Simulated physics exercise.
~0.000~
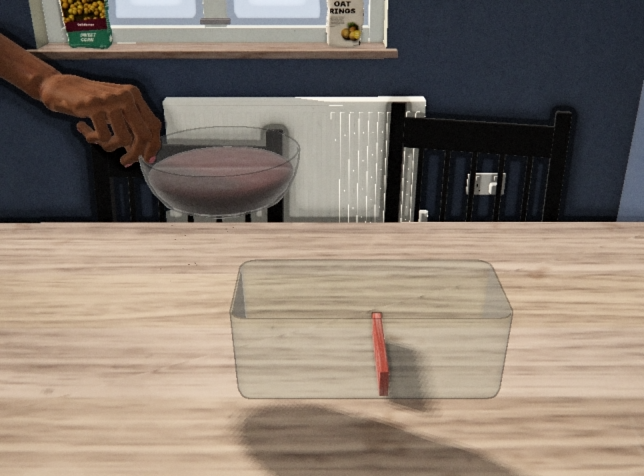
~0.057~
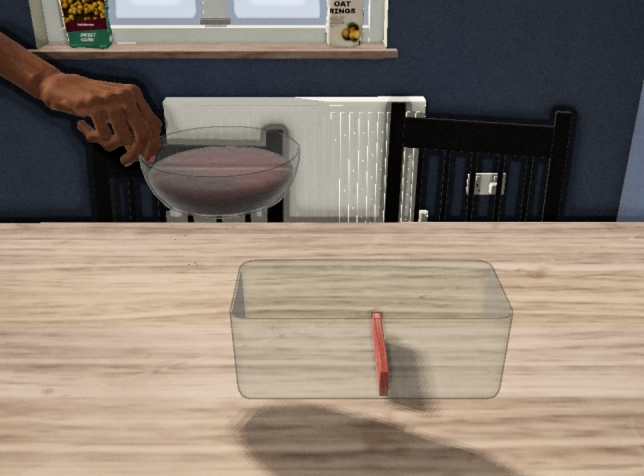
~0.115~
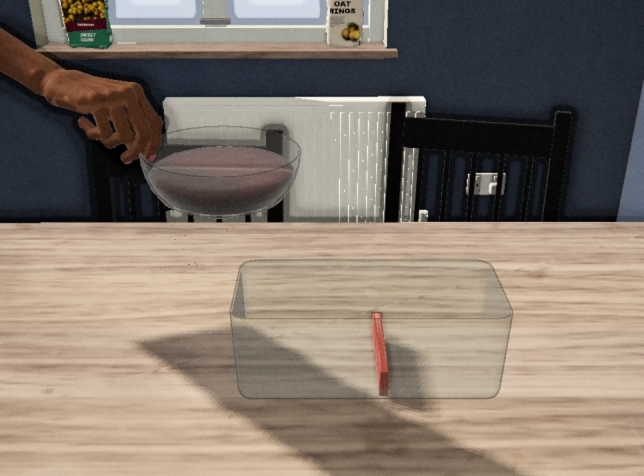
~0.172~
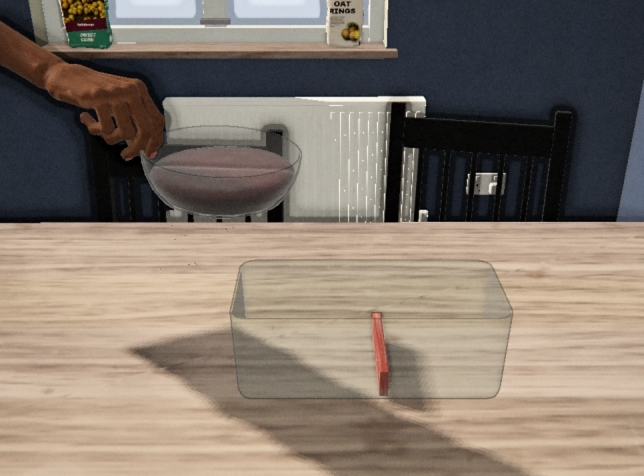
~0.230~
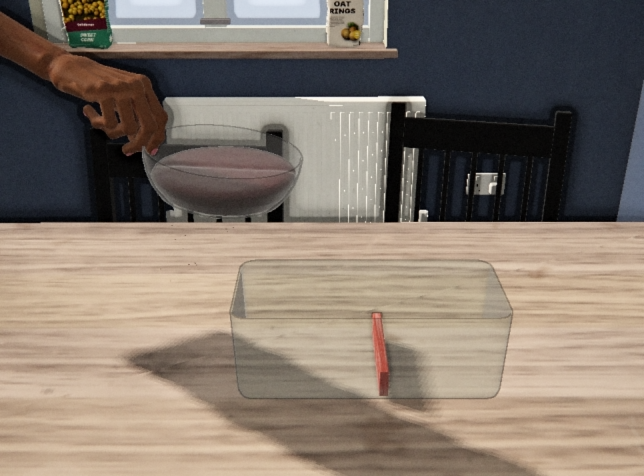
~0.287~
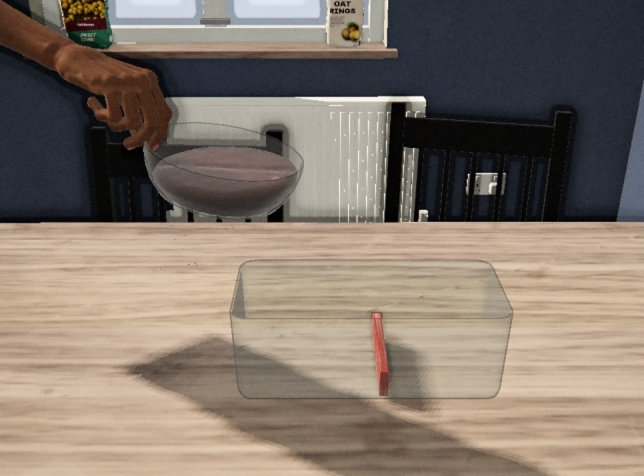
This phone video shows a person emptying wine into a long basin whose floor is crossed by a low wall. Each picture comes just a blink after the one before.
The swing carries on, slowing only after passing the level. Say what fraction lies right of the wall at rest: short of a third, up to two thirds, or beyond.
Short of a third.
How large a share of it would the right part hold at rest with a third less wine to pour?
About 5 %.
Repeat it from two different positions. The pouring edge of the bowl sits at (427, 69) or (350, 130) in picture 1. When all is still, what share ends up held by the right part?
70 and 65 per cent.
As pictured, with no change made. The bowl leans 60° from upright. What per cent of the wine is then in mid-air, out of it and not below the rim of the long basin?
It's close to 35 percent.
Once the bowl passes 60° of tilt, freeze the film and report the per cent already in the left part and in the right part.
15 % left, 0 % right.
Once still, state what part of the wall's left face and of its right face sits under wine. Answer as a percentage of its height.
Left 80 per cent, right 0.
A moment on, the bowl is tipped part way and 47 per cent is still to pour, 17 is left of the wall and 0 right of it.
Next, the bowl is tipped on its side and 4 per cent is still to pour, 86 is left of the wall and 2 right of it.
Then the bowl is tipped on its side and 0 per cent is still to pour, 94 is left of the wall and 5 right of it.
Later the bowl is tipped on its side and 0 per cent is still to pour, 94 is left of the wall and 5 right of it.
In the end 94 per cent lies left of the wall, 5 right of it and 1 outside.
